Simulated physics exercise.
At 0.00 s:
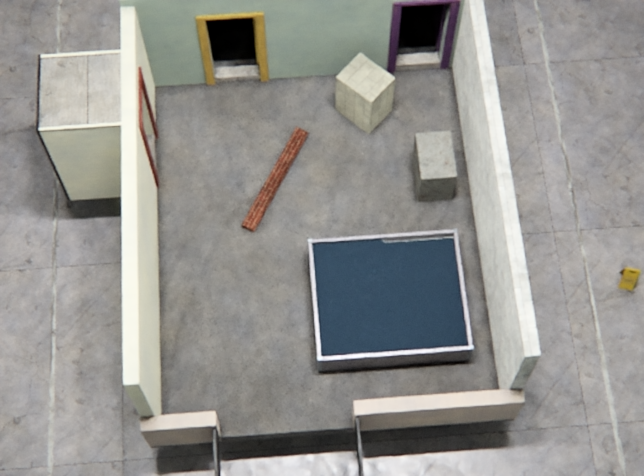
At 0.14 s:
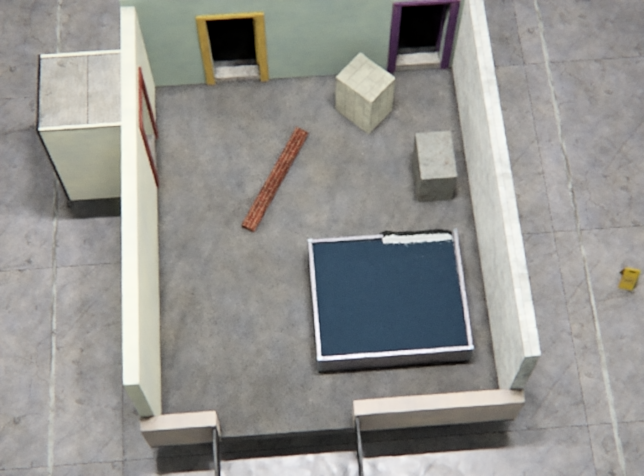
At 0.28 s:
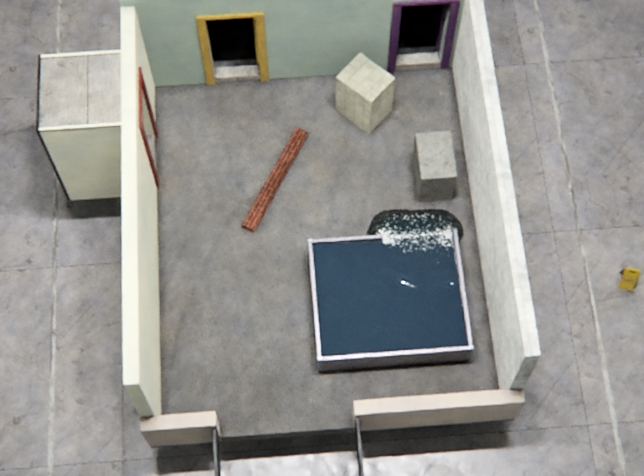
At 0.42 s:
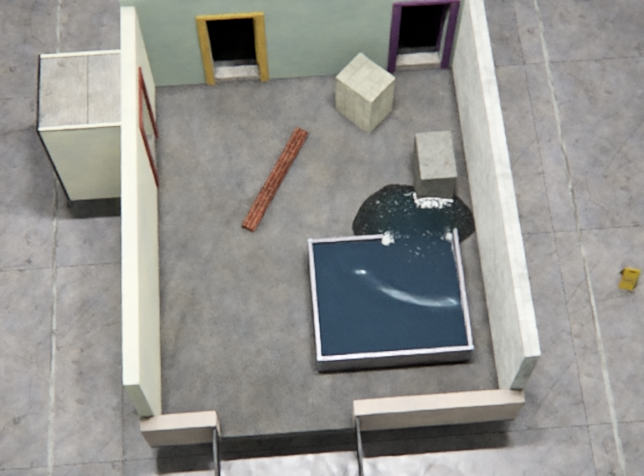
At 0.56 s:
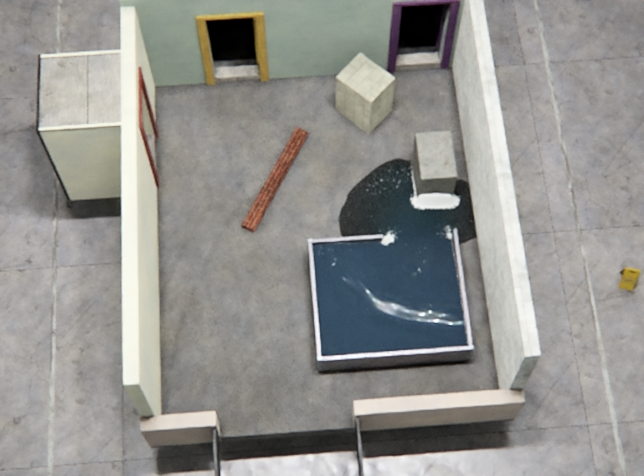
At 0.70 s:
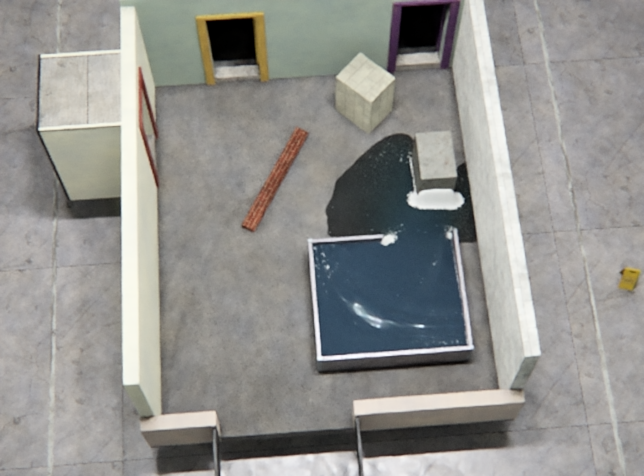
A blue tank's far side breaks open, and dark water spreads across the floor around a grey block.
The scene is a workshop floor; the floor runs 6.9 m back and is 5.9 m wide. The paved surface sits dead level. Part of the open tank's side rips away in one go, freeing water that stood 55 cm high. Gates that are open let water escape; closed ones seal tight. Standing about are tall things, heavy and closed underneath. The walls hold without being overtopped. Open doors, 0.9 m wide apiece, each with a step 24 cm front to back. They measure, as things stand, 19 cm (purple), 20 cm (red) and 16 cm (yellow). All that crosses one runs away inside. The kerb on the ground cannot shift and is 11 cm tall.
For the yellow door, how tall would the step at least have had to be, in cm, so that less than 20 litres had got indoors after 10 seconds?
It would need to be about 6 cm.
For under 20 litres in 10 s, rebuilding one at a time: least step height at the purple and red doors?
Some 24 cm for purple, some 8.0 cm for red.
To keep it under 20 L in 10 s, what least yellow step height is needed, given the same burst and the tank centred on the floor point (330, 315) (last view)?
It must be around 6.5 cm tall.
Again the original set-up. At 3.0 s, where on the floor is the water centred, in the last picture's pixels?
Look at about (387, 240) in the last view.
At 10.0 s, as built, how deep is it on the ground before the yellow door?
6.0 cm.
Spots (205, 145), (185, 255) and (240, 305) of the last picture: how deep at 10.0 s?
Depths in order: 8 / 4 / 6 cm.
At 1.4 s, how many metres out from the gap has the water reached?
Roughly 3.8 metres.
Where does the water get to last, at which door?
The answer is the red one.
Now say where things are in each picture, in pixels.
The open tank at (389, 295) is whole and still, 55 cm deep; the yellow door at (234, 53) is dry, in the first picture.
The gap is on the far side, the front 0.3 m out at a hidden place; the back of the open tank holds 55 cm, in the second picture.
Water pours out on the far side and has run 0.7 m, to (384, 216); about 10 cm deep outside, 55 cm at the back, in the third picture.
Water pours out on the far side and has run 1.3 m, to (390, 190); about 9 cm deep outside, 55 cm at the back, in the fourth picture.
The gap is on the far side, the front 1.8 m out at (394, 164); the back of the open tank holds 55 cm, in the fifth picture.
The front is at (394, 139), 2.3 m from the gap on the far side; 3.6 m2 of floor is wet, 54 cm left at the back; the yellow door at (234, 53), 5.0 m from the gap, is still 3.0 m from the nearest water, in the sixth picture.
After 1.4 s water covers 20 % of the floor, deepest (44 cm) near (428, 210); it has not reached the yellow door.
After 3.0 s water covers 40 % of the floor, deepest (32 cm) near (468, 216); 10 cm at the yellow door, 0 litres in over its 16 cm step.
After 10.0 s water covers 95 % of the floor, deepest (14 cm) near (282, 186); 6 cm at the yellow door, 0 litres in over its 16 cm step.
At the yellow door as built, the water arrived by 2.3 s and peaked near 11 cm at 4.4 s.
With a step of 5.5 cm, 26 litres would have come in within the 10 s; with 6.5 cm, 16 litres. So under 20 litres takes about 6 cm.
